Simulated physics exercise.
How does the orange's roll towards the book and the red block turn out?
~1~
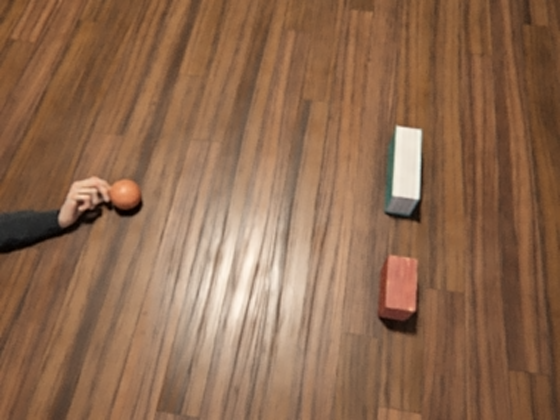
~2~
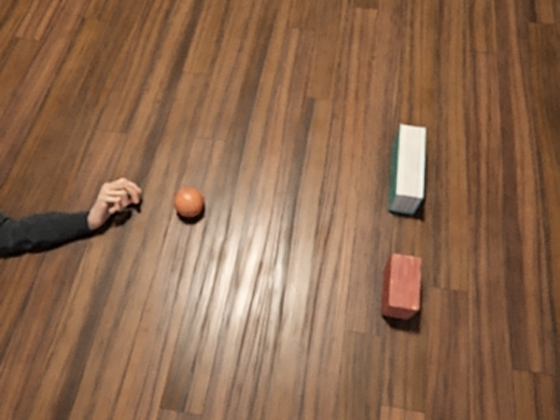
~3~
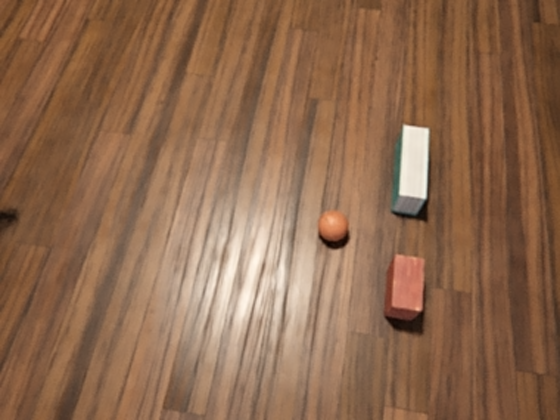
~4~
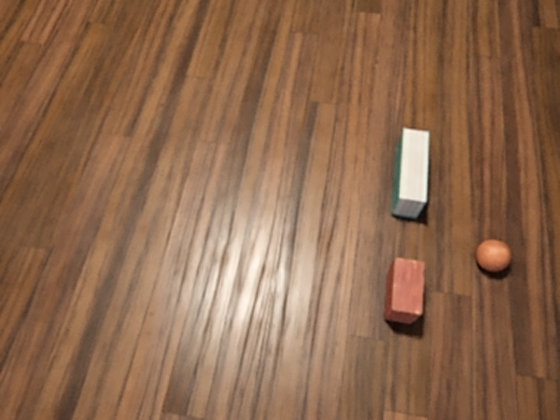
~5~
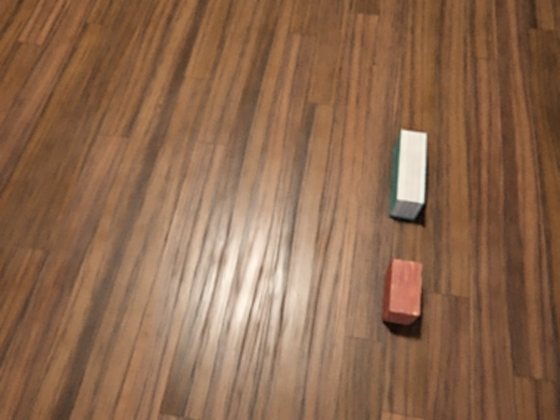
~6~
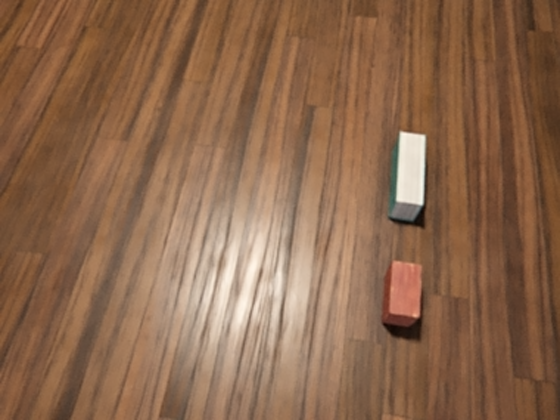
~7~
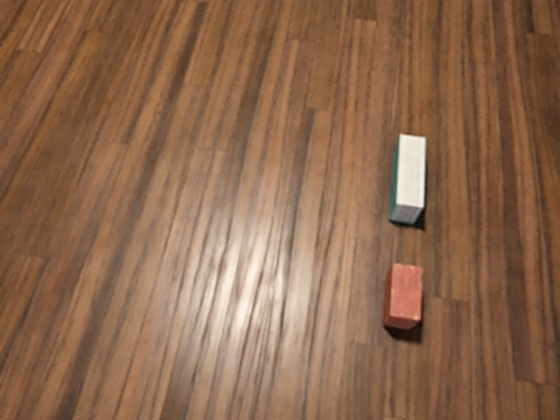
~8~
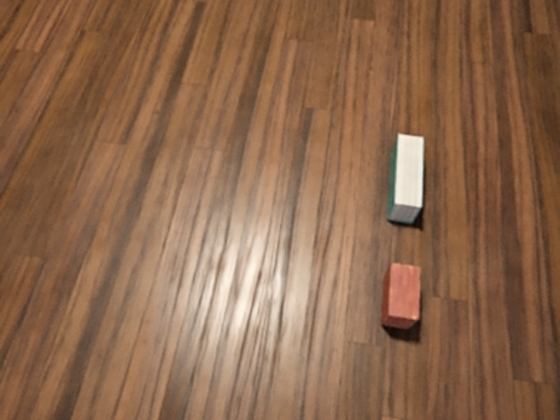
The orange passes cleanly through the gap between the book and the red block, and both stay where they are.
The clip opens on a dark wooden floor, where a hand reaching in from the left holds a small orange, while a turquoise book and a red block stand apart on the right. The hand lets go and draws back as the orange rolls to the right. The orange crosses the floor and nears the opening between the book and the block. It passes through the gap without moving either one and carries on beyond them. Finally it rolls out of view on the right, leaving the book and the block standing in their places.
